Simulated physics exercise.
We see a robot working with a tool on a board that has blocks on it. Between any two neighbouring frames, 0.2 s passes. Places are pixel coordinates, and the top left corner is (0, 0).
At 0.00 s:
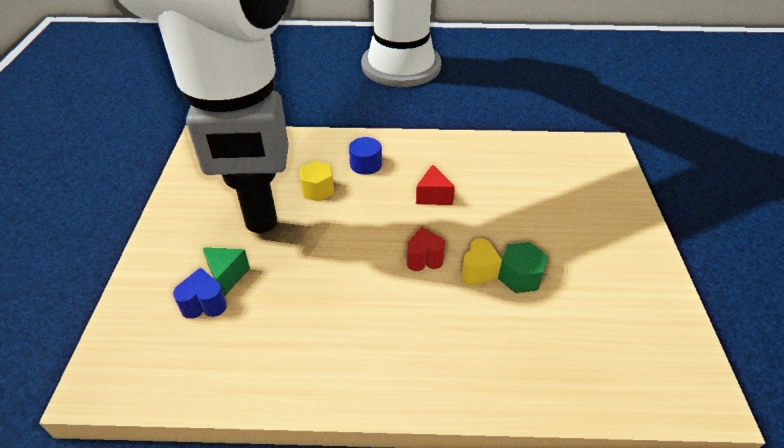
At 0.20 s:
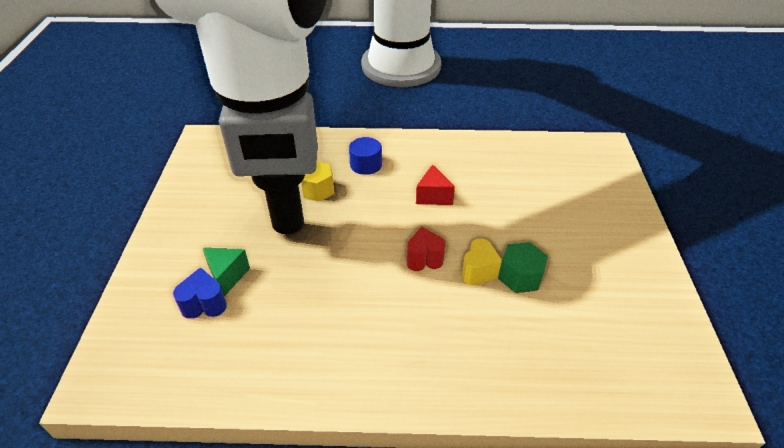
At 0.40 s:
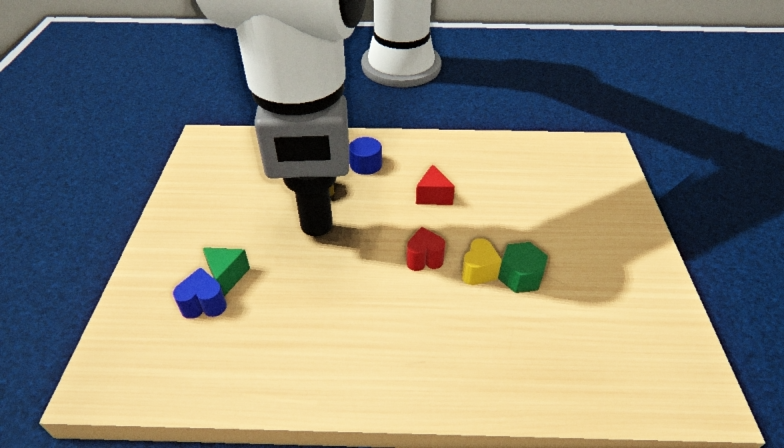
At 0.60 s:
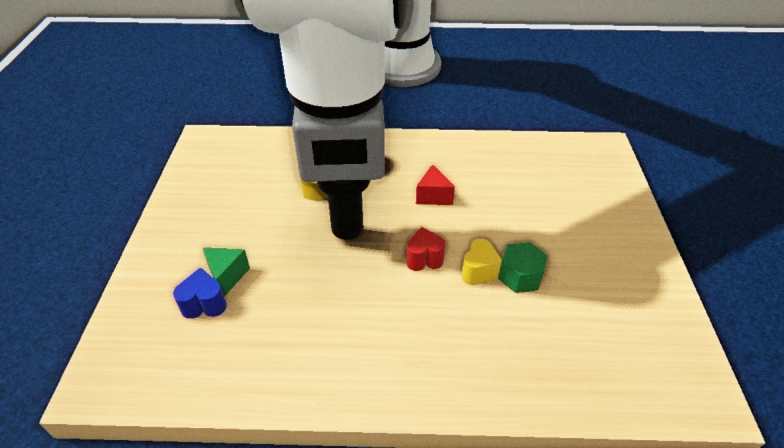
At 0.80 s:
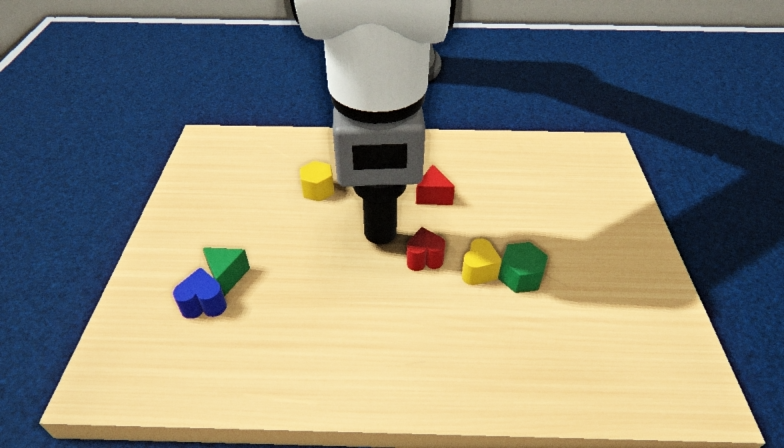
A grey and white robot arm with a black cylindrical tool glides steadily rightward across a pale wooden board on a blue surface, seen from a raised, unmoving view. Blue heart and green triangular blocks sit at left, yellow and blue blocks and a red triangle farther back, and a red heart, yellow heart and green six-sided block right of centre. The tool nears the red heart, its shadow shifting too, while every block stays put.
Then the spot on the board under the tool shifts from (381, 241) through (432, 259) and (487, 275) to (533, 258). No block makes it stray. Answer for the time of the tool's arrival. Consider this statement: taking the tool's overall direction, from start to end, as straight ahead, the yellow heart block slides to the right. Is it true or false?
My answer: True.
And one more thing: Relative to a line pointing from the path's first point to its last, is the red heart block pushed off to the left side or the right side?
Heads right.
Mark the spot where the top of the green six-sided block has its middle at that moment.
Just about (577, 252).
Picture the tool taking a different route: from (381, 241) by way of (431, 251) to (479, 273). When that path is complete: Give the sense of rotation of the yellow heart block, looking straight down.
The block turns clockwise.
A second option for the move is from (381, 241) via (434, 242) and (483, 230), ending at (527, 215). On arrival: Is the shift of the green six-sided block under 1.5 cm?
Short answer: Yes.
The first path, step by step. One third of the way, tool (433, 251); red heart block (457, 259), turned 25° clockwise; yellow heart block (487, 261), turned 35° anticlockwise; green six-sided block (531, 257).
Two thirds of the way, tool (489, 267); red heart block (474, 280), turned 75° clockwise; yellow heart block (518, 279); green six-sided block (541, 257), turned 15° anticlockwise.
At the end, tool (536, 250); red heart block (474, 280), turned 75° clockwise; red triangular block unmoved; yellow heart block (526, 283), turned 15° clockwise; green six-sided block (577, 252), turned 15° clockwise.
